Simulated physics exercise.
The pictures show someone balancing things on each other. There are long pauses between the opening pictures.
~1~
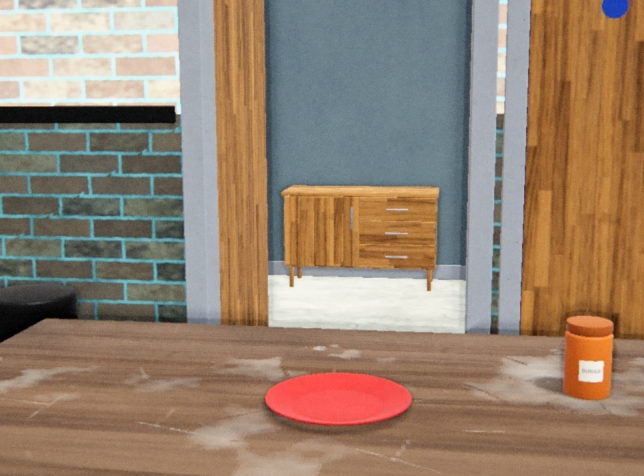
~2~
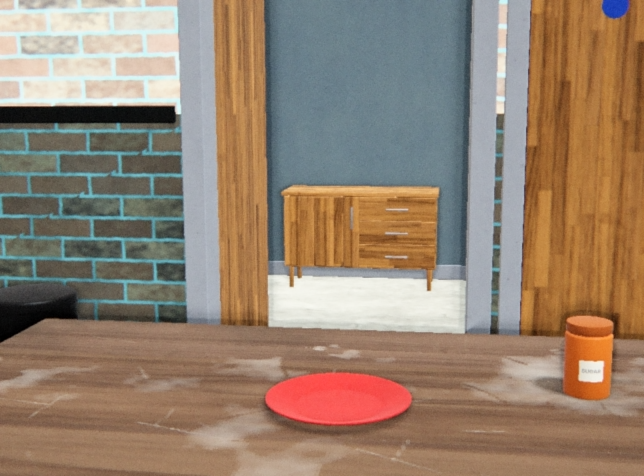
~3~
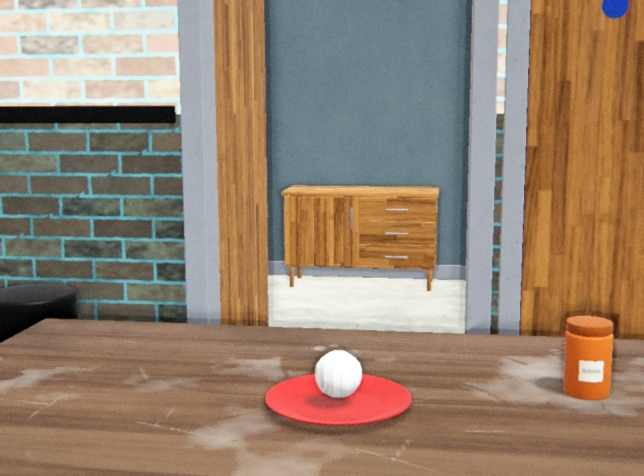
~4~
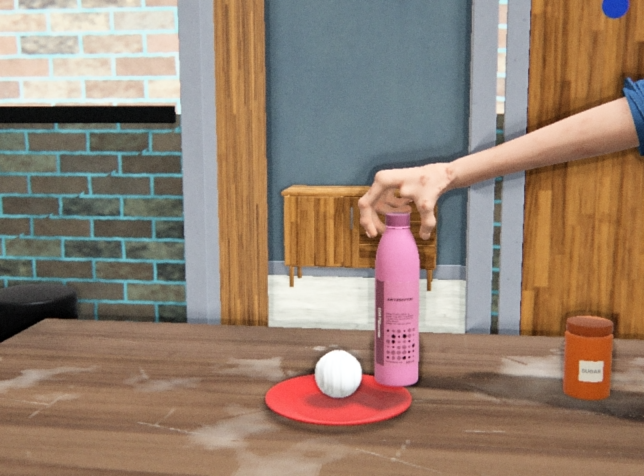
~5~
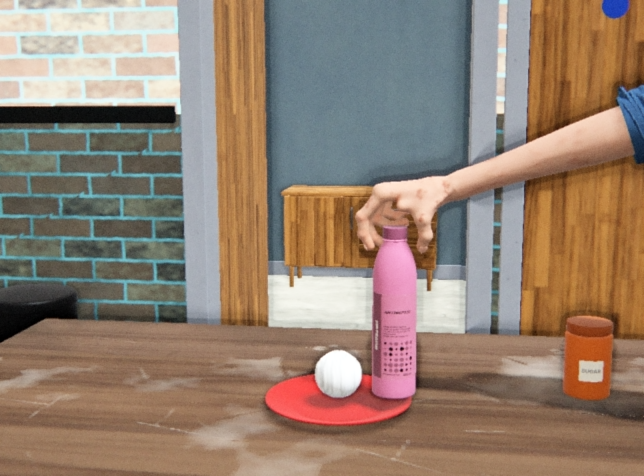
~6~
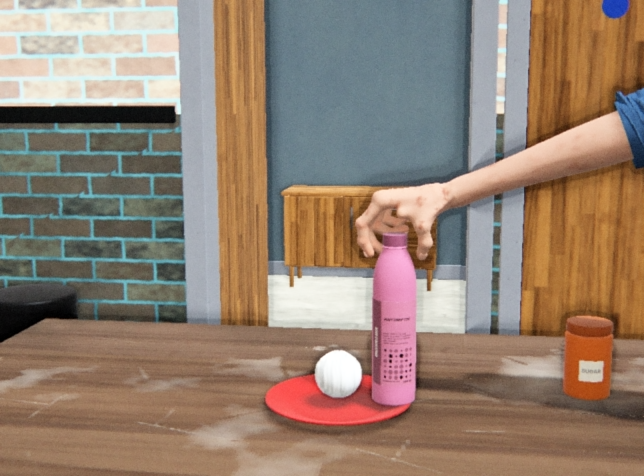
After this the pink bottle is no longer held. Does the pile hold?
The pile stays up.
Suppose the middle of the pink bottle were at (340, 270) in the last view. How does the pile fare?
Then it comes apart.
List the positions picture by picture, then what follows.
The last thing is not in view yet, in the first picture.
The last thing is not in view yet; orange jar (588, 357), in the second picture.
The last thing is not in view yet; red plate (338, 402), in the third picture.
Still above its spot; pink bottle (397, 298); white onion (338, 374), in the fourth picture.
Still above its spot; pink bottle (394, 310); orange jar (588, 357), in the fifth picture.
Set down, still held; pink bottle (394, 318); red plate (338, 402), in the sixth picture.
Then, 1.00 s on from there, no change.
Then, 2.10 s on from there, pink bottle resting near (394, 318).
In the end, all 4 unmoved. At the end, from the last picture's camera, pink bottle near (394, 318). The pile holds.
